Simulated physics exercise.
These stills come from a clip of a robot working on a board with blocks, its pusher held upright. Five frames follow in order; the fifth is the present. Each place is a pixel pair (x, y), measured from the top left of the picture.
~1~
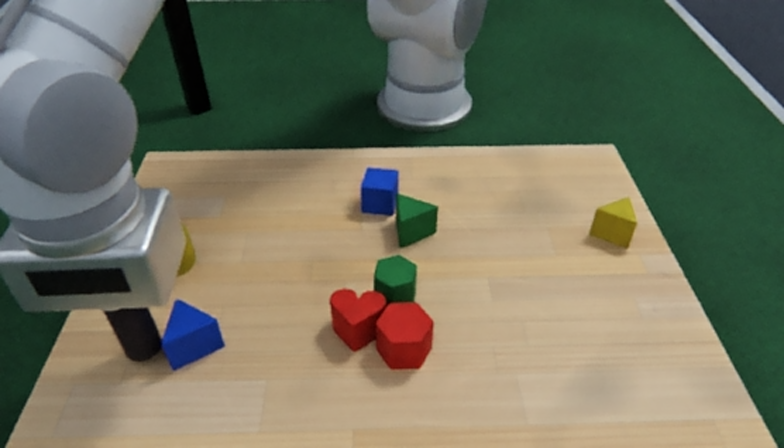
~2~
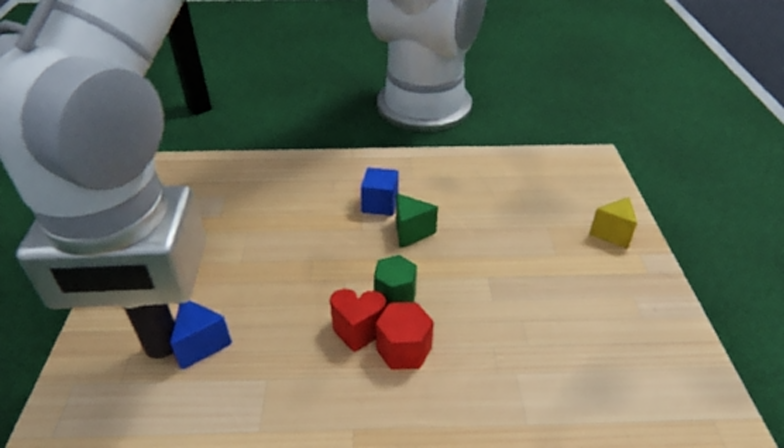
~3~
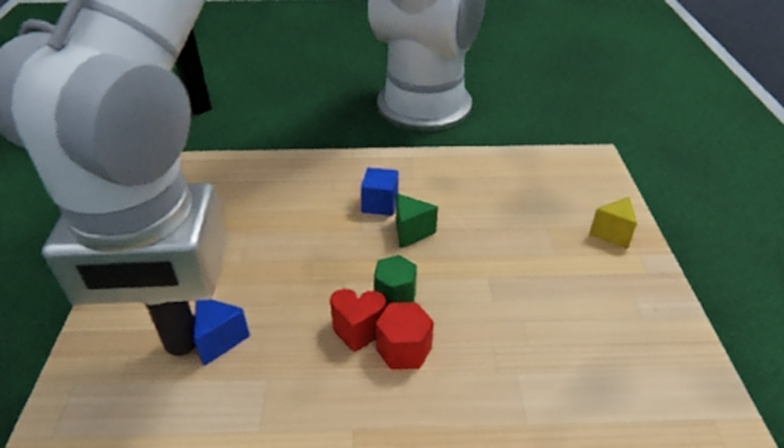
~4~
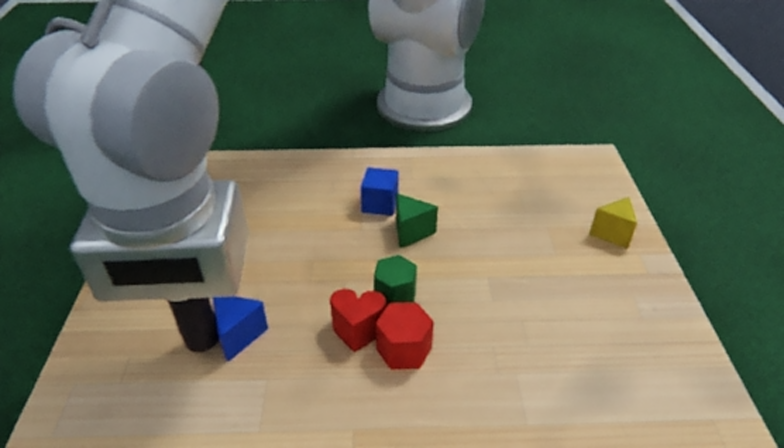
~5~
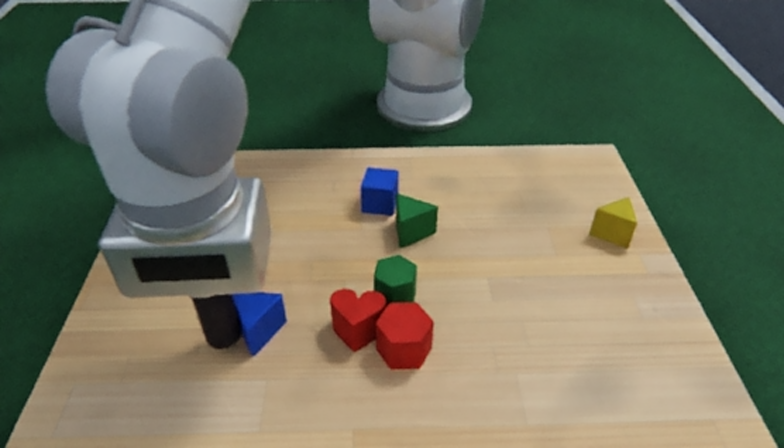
A robot arm pushes a blue triangle block a short way right across a wooden board.
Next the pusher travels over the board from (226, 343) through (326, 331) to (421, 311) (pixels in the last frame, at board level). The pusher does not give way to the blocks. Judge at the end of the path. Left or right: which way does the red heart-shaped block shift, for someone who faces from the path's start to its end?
Goes left.
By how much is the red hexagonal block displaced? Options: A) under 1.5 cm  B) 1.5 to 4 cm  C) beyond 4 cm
Letter A.
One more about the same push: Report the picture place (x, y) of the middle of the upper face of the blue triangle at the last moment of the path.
Just about (335, 272).
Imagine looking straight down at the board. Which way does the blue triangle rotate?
Direction: Anticlockwise.
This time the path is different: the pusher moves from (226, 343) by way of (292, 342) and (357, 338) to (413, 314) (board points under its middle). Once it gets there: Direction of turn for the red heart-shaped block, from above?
Spins counterclockwise.
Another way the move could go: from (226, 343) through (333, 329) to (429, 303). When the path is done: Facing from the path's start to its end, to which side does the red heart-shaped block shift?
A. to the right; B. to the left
B.
What follows on the original path. One third of the way, pusher (292, 328); blue triangle (316, 289), turned 25° anticlockwise.
Two thirds of the way, pusher (359, 317); blue triangle (335, 272), turned 60° anticlockwise; red heart-shaped block (393, 285), turned 25° clockwise; green hexagonal block (411, 260); red hexagonal block (411, 324), turned 15° clockwise.
At the end, pusher (421, 304); blue triangle (335, 272), turned 65° anticlockwise; red heart-shaped block (446, 264), turned 20° anticlockwise; green hexagonal block (434, 238), turned 50° anticlockwise; red hexagonal block (412, 324), turned 15° clockwise.
